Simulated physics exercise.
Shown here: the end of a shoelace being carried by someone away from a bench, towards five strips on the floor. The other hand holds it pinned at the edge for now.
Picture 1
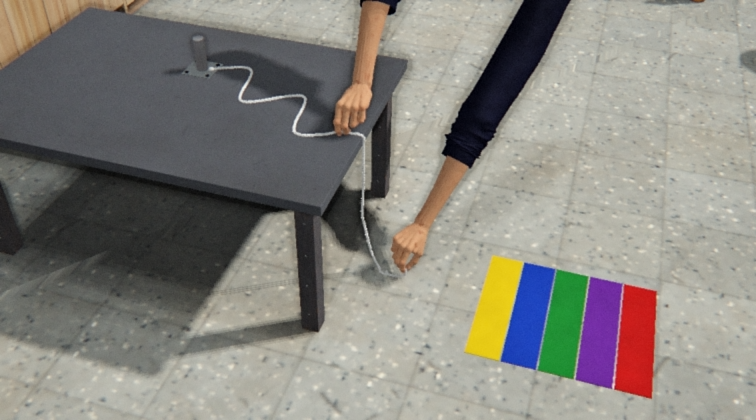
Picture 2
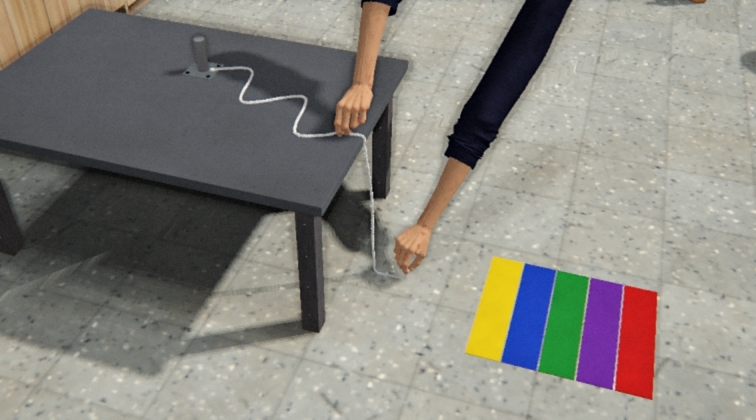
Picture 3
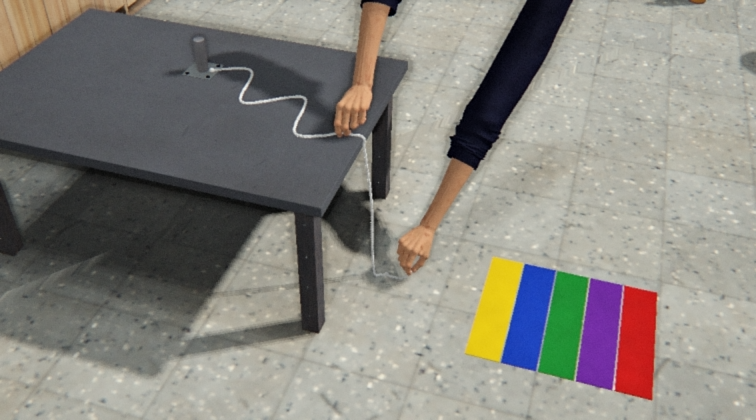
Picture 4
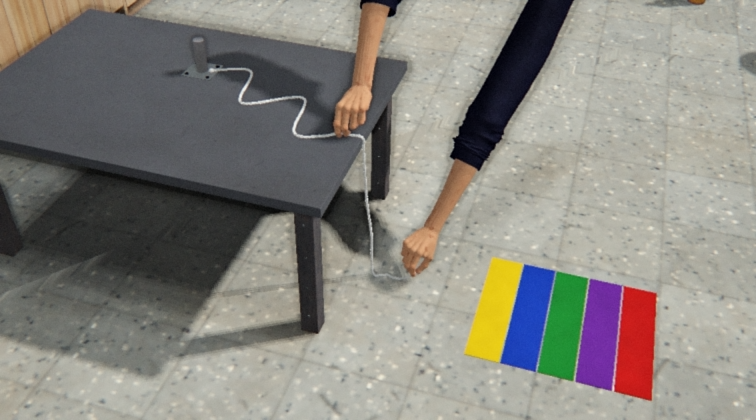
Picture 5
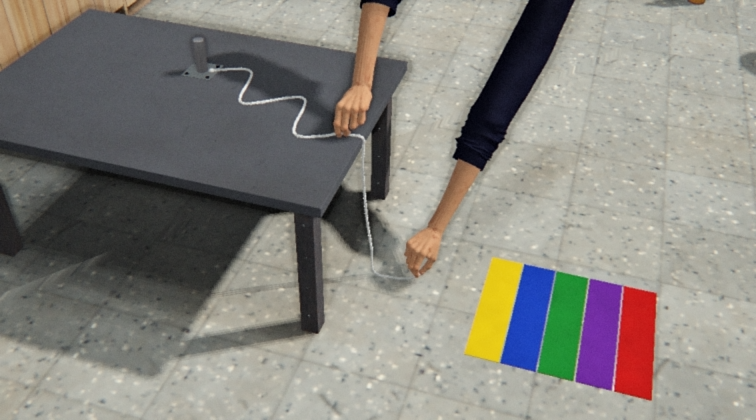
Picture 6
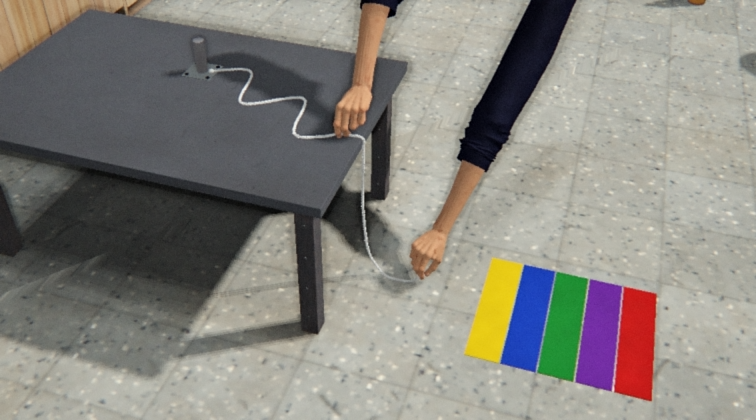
A hand near the floor slowly drew the end of a white shoelace a little to the right, towards five coloured strips, while the other hand kept it pinned at the dark bench's edge.
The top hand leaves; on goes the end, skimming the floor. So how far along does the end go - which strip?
Along to the red strip.
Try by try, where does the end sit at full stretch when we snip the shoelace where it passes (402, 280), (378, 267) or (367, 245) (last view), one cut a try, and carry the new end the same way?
In order, it comes to rest around (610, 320), (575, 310) and (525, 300).
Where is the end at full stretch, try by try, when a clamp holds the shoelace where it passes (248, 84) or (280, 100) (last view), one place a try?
(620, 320); (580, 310).
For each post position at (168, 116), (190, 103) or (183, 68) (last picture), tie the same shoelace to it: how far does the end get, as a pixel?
The first try gives about (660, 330), the second about (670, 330) and the third about (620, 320).
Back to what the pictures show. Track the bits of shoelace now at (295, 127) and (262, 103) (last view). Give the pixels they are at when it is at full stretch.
Final spots: (399, 142), then (315, 104).
A little later, end near (590, 313); over purple.
Next, end near (625, 321); over red.
When it is tight, end near (646, 326); over red. It halts on the red strip.
